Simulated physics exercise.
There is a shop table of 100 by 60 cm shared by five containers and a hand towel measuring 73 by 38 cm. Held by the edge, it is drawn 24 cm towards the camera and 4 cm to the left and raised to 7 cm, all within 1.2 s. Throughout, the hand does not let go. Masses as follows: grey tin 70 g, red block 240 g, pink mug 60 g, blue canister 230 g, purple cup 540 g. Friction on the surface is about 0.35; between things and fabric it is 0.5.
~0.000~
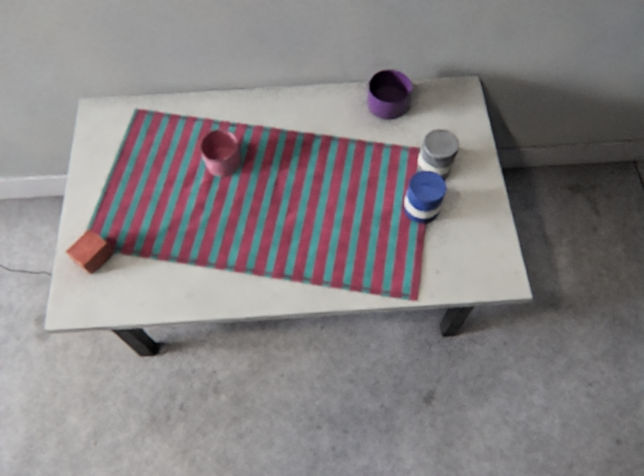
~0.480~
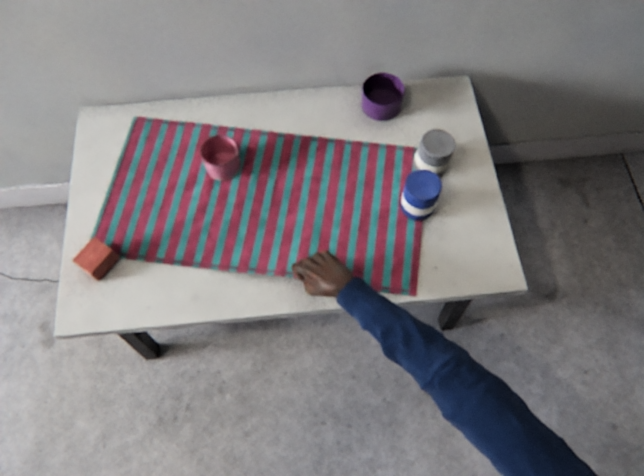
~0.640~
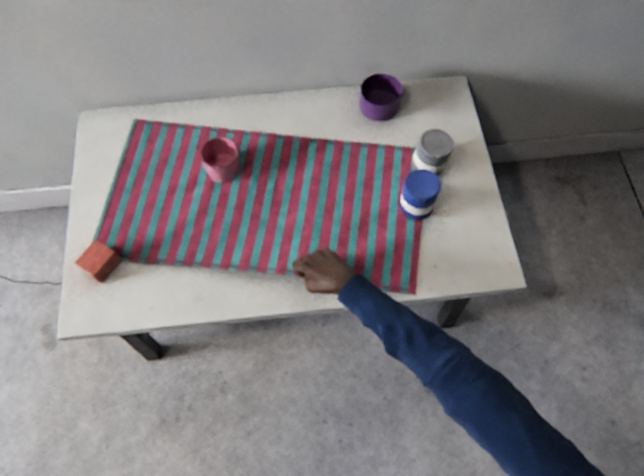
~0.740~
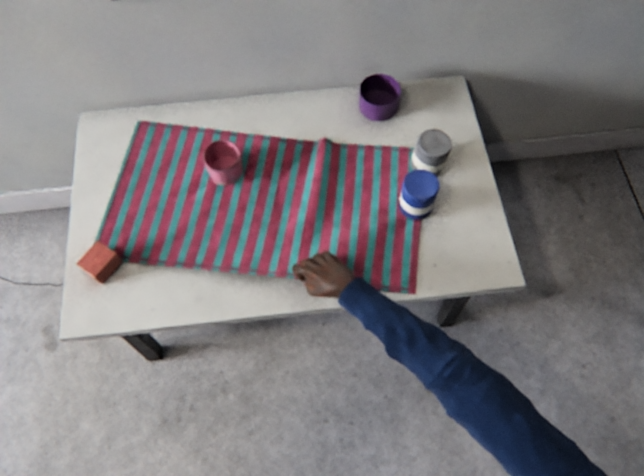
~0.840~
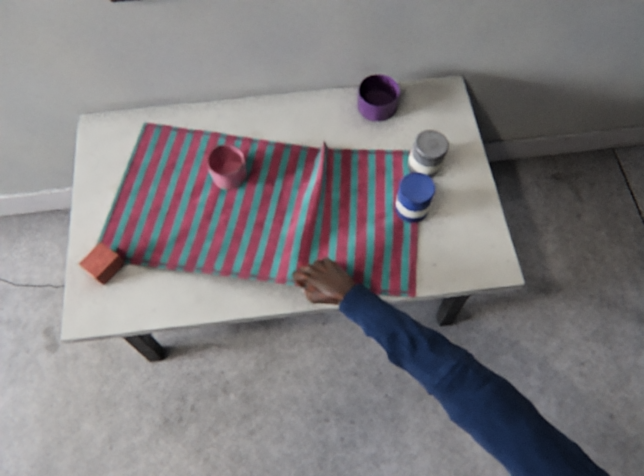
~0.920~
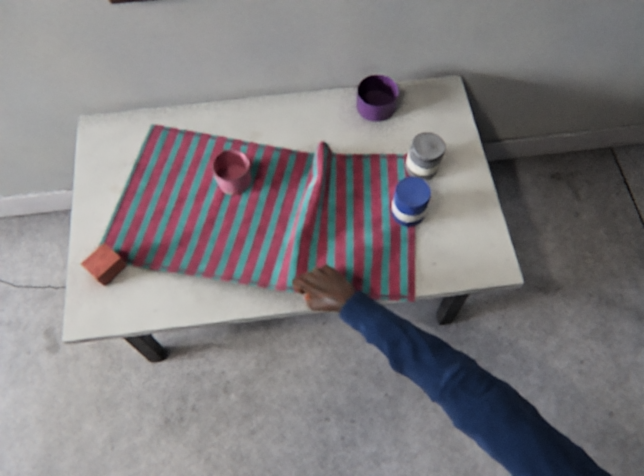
A hand grips the striped towel's front edge and bunches it into a raised fold, shifting the pink mug slightly right.
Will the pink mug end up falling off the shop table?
The thing will be still there.
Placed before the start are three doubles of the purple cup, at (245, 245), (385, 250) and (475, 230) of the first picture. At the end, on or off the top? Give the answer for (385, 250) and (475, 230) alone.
So the first copy ends up below, while the second copy ends up on top.
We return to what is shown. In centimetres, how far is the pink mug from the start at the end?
Pink mug 25 cm.
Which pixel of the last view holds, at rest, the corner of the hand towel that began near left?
(123, 274), roughly.
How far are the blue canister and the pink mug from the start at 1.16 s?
Blue canister 8 cm, pink mug 10 cm.
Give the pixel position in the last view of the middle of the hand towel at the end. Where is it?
The middle ends up near pixel (302, 301).
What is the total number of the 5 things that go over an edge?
All told, 0.
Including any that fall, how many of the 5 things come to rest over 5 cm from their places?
Counted result: 3.
By 1.2 s, 95 % of the hand towel is still over the top; pink mug 11 cm off its start, blue canister 8 cm off its start, grey tin 2 cm off its start.
By 1.4 s, 85 % of the hand towel is still over the top; pink mug 18 cm off its start, blue canister 14 cm off its start, red block 3 cm off its start.
By 1.6 s, 75 % of the hand towel is still over the top; pink mug 24 cm off its start at (278, 227), blue canister 19 cm off its start at (383, 253), red block 5 cm off its start at (114, 273).
By 1.8 s, 70 % of the hand towel is still over the top; pink mug 26 cm off its start, blue canister 21 cm off its start, red block 6 cm off its start.
By 3.4 s, 70 % of the hand towel is still over the top; pink mug 26 cm off its start at (279, 236), blue canister 22 cm off its start at (380, 263), red block 6 cm off its start at (115, 278), grey tin 2 cm off its start at (424, 149).
